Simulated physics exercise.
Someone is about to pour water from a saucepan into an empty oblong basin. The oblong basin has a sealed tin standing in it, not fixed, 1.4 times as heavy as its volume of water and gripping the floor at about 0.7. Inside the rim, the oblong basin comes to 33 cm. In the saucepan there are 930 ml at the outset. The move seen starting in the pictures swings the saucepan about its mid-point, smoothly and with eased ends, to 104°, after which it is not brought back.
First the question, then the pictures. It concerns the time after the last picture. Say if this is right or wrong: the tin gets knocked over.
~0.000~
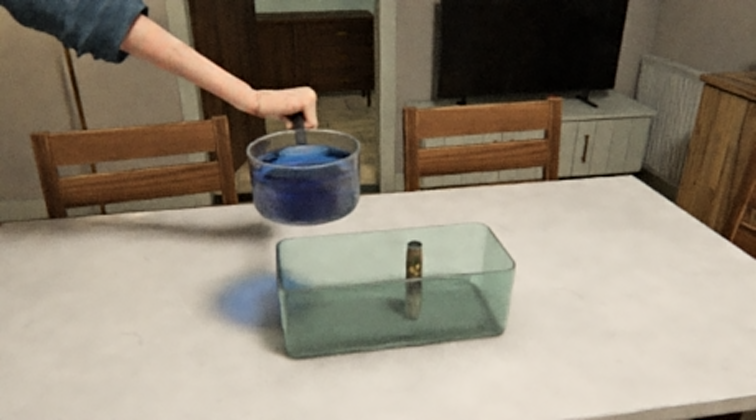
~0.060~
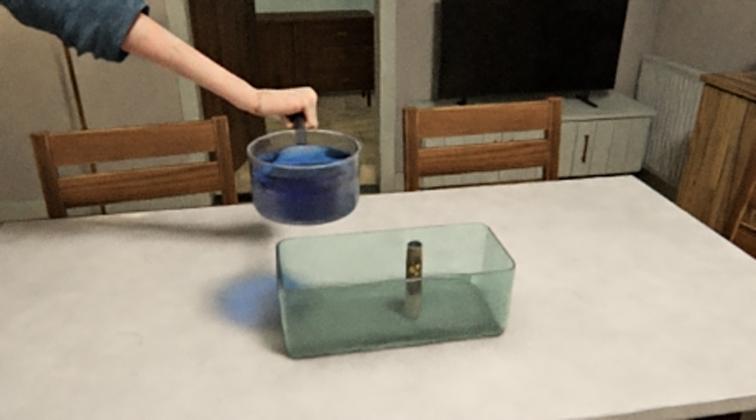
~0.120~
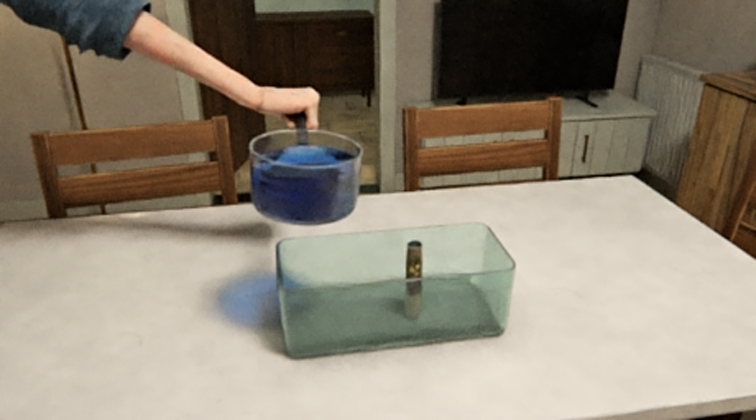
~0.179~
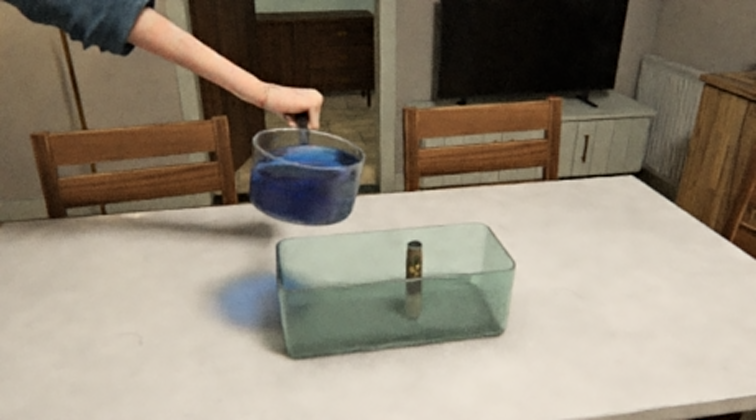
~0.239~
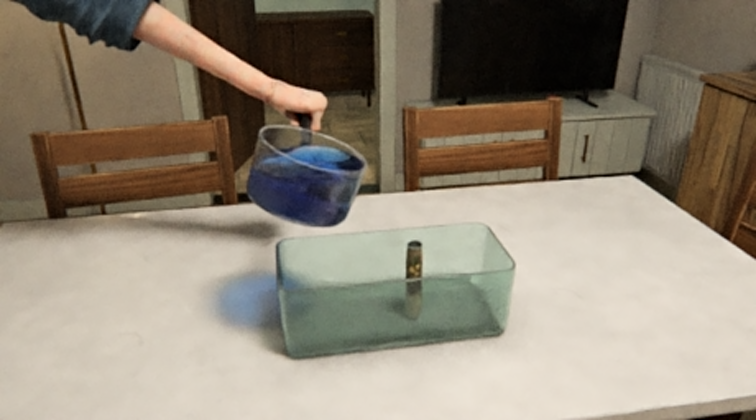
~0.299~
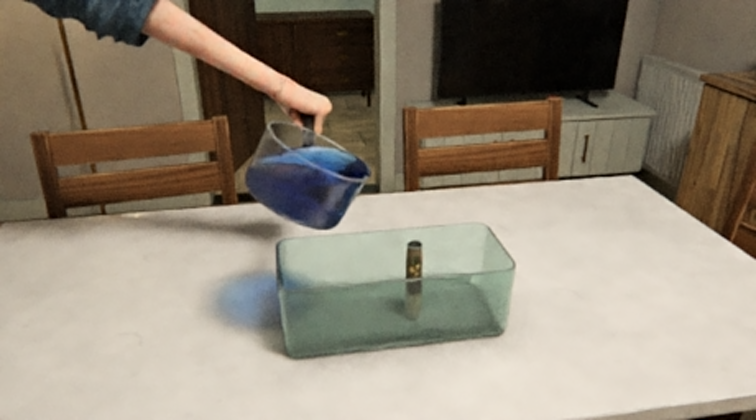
Right, it gets knocked over.
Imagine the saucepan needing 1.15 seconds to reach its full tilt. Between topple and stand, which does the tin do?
Outcome - the tin comes down.
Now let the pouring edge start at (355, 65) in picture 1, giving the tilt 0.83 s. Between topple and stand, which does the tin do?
It does not tip.
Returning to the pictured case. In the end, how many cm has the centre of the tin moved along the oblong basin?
The tin's middle ends up about 6.5 cm along the basin.
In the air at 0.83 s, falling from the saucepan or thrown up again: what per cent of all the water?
Around 7 percent of it is airborne.
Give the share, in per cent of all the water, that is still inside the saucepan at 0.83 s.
9 %.
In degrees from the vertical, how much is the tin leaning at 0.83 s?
It leans about 20° from upright.
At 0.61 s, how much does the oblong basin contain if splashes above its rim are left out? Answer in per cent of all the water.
Around 26 percent.
After 0.61 s the tilt is 87° and 39 per cent is still to pour; the tin stands where it began.
After 0.83 s the tilt is 104° and 9 per cent is still to pour; the tin leans 20°.
After 1.07 s the tilt is 104° and 1 per cent is still to pour; the tin lies on its side.
After 1.33 s the tilt is 104° and 0 per cent is still to pour; the tin lies on its side.
In the end the tin lies on its side.
